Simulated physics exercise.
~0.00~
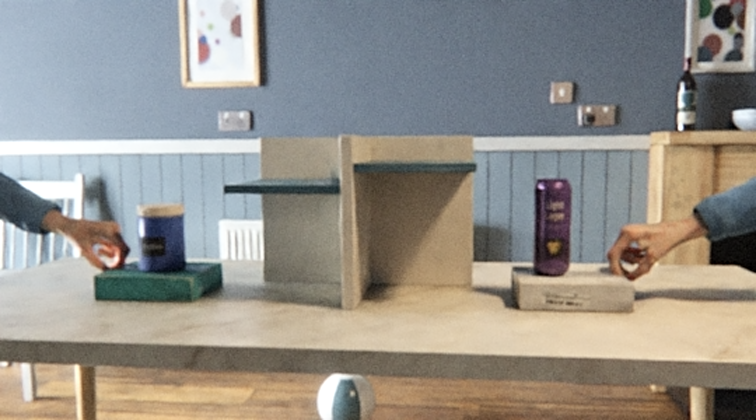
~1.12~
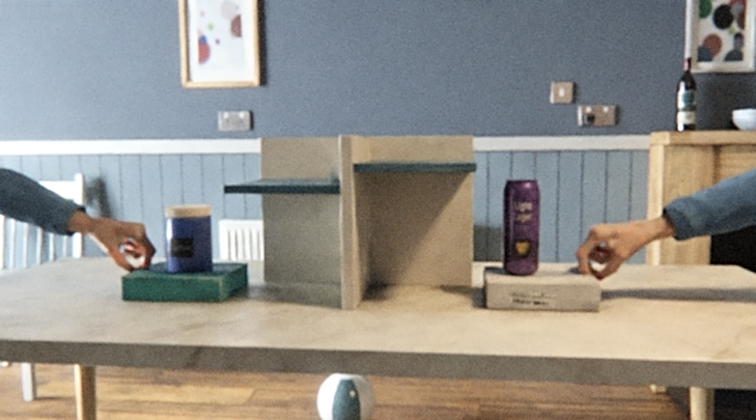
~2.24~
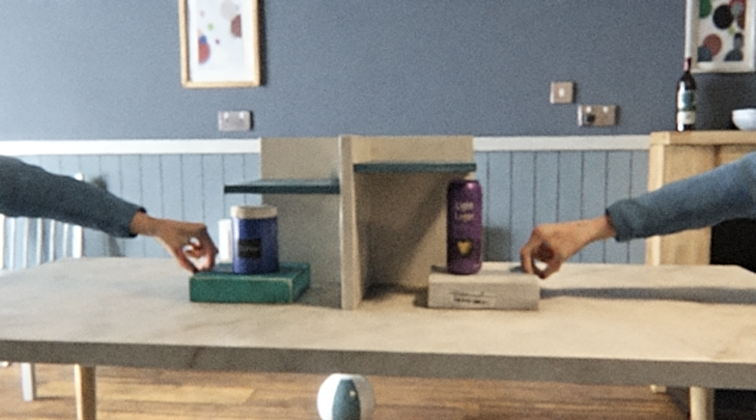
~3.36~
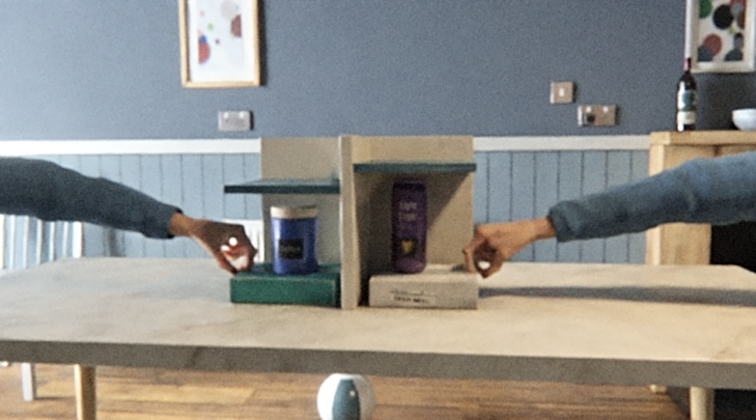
Two hands in blue sleeves reach in from the left and right over a pale table in a blue-panelled room, seen from the front by a still camera. The left hand holds a green-turquoise box carrying a blue jar, and the right holds a whitish box with an upright purple can. Between them stands a grey divider with a low shelf on each side. The hands push the boxes steadily inward, the jar and can riding along upright. Both pass beneath the shelves without touching them and end standing on their boxes, close to the divider.
